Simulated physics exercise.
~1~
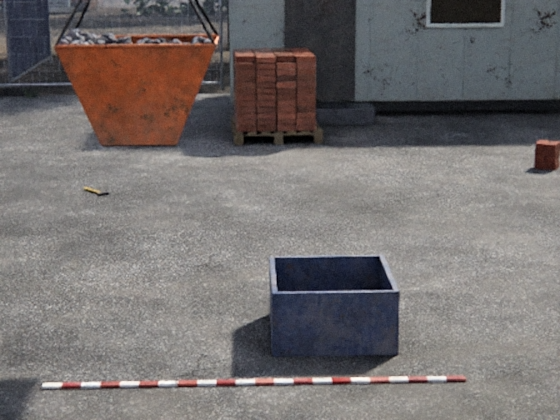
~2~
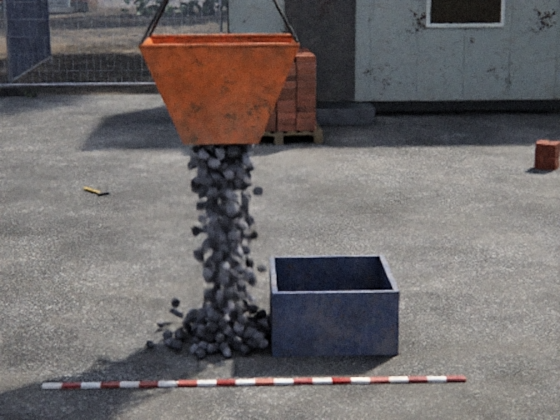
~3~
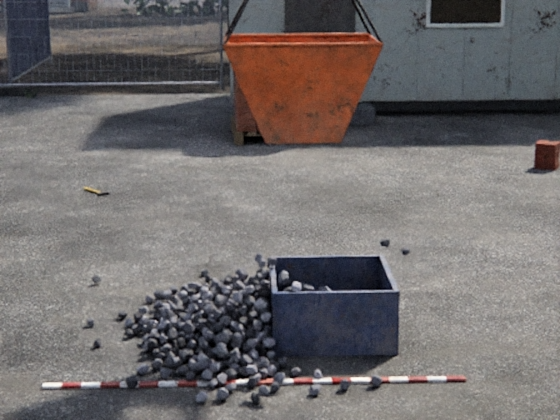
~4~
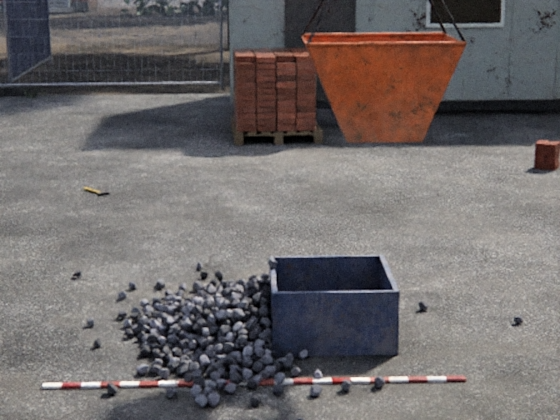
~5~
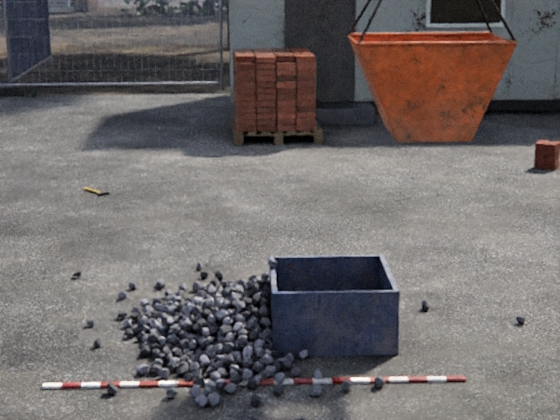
An orange skip moves right, dropping grey stones that mostly pile left of a bin.
